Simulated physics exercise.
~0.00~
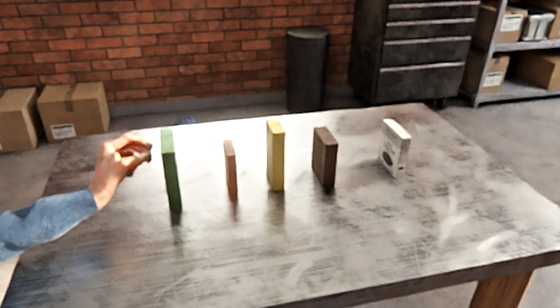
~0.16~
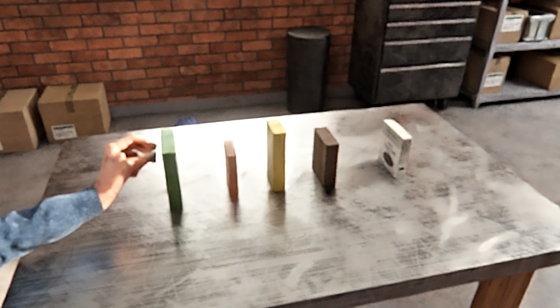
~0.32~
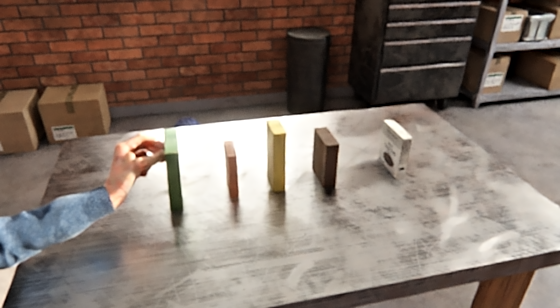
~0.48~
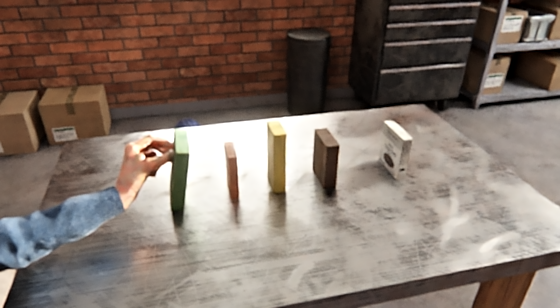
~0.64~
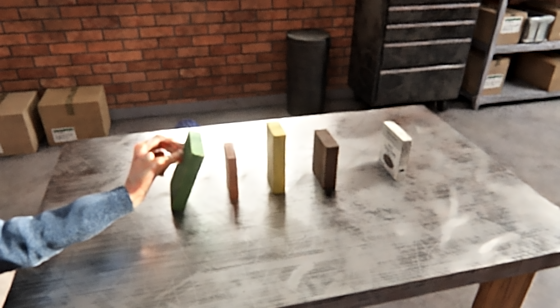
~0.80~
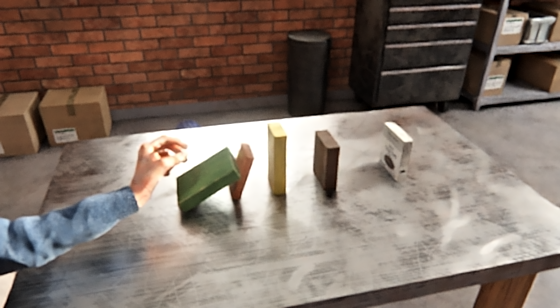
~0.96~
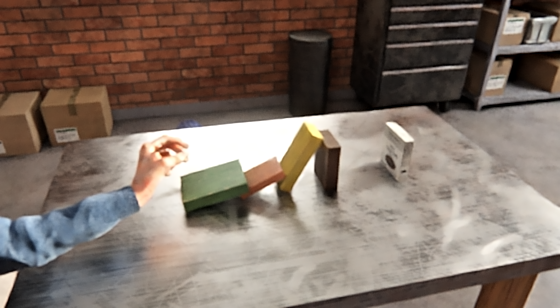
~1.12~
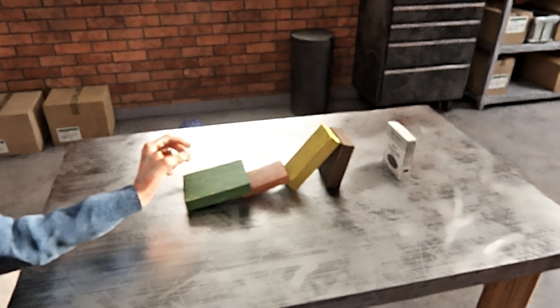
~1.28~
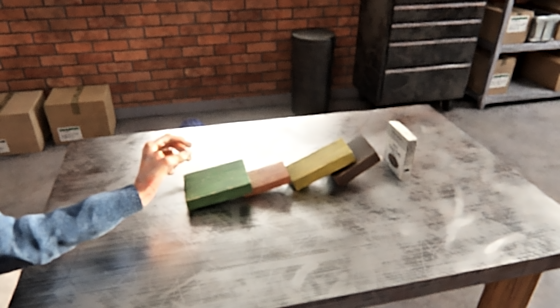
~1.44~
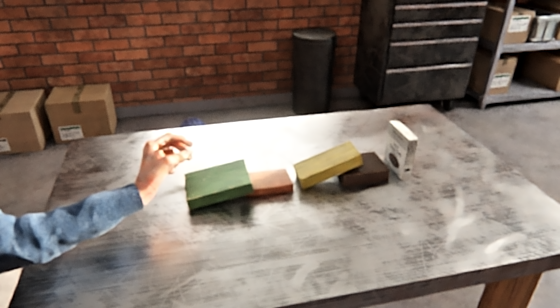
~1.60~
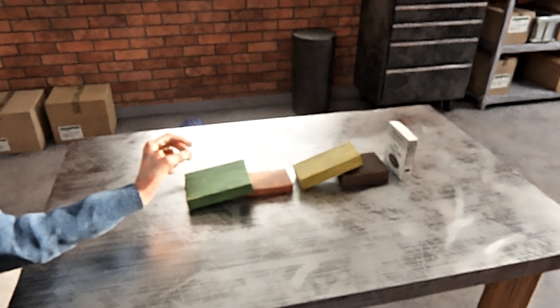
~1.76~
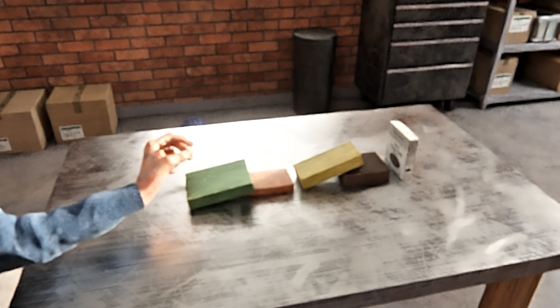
A hand tips a green block rightward on a tabletop, knocking over an orange block, then a yellow board and a brown board in turn. The four pieces end up lying in a row, with the yellow one resting on the brown, while the white packet at the right stays upright.
